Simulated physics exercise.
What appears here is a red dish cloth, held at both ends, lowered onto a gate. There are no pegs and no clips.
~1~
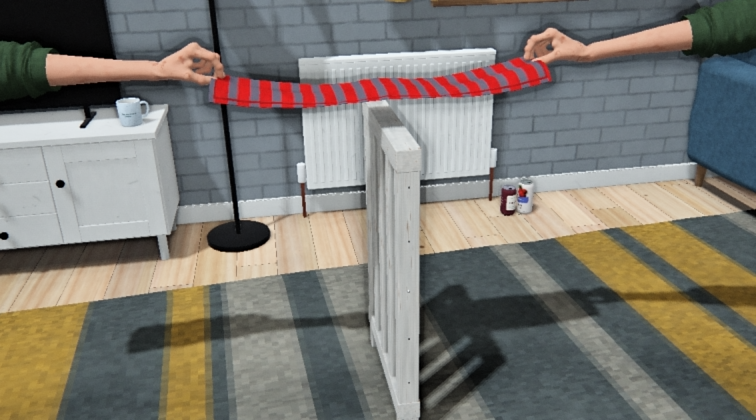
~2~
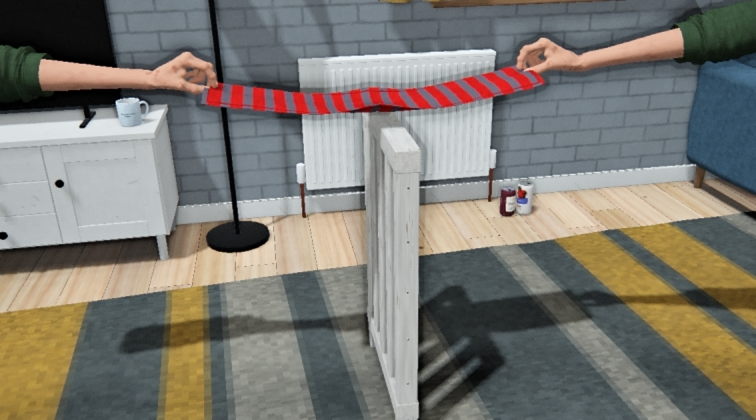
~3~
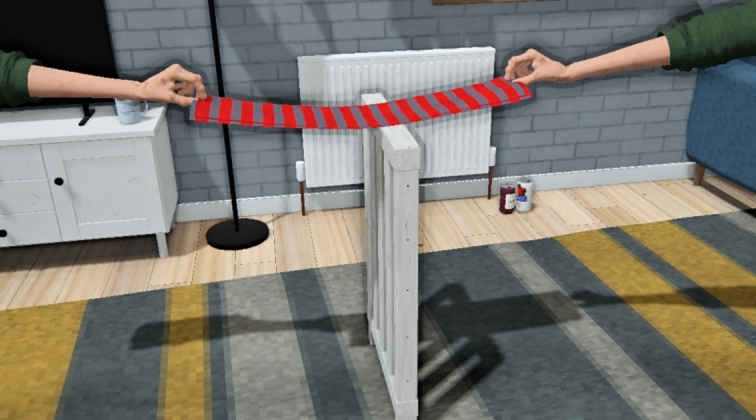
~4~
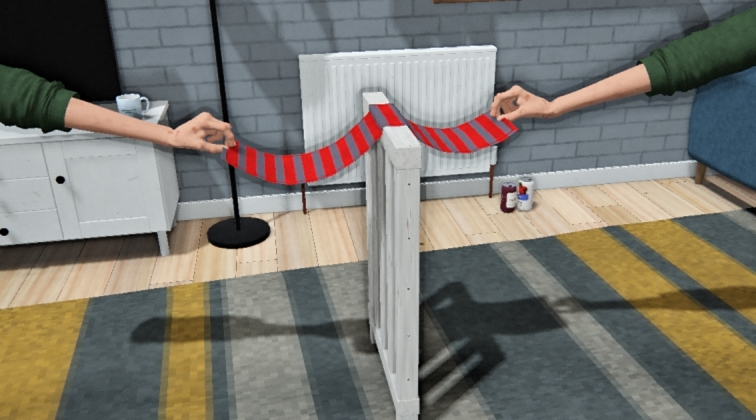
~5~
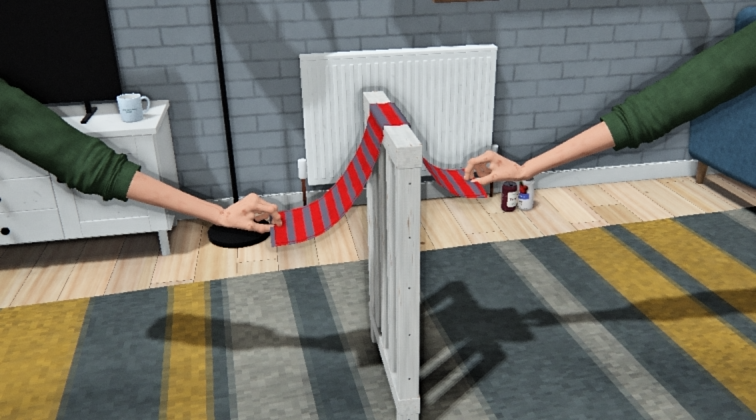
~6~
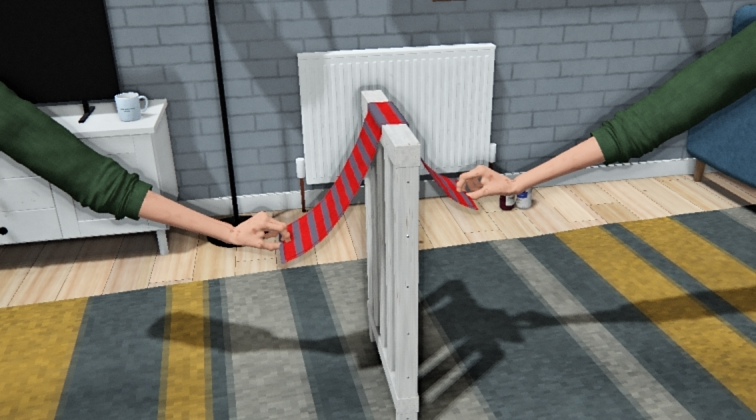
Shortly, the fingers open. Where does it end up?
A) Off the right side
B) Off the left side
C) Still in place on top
C, still in place on top.
Then, 0.18 s after the last picture, dish cloth hanging on both sides, left end near (299, 258), right end near (450, 209).
Then, 0.28 s after the last picture, dish cloth hanging on both sides, left end near (335, 270), right end near (416, 223).
Then, 0.38 s after the last picture, dish cloth hanging on both sides, left end near (371, 272), right end near (400, 226).
At rest, dish cloth hanging on both sides, left end near (378, 271), right end near (400, 227). The red dish cloth hangs there.
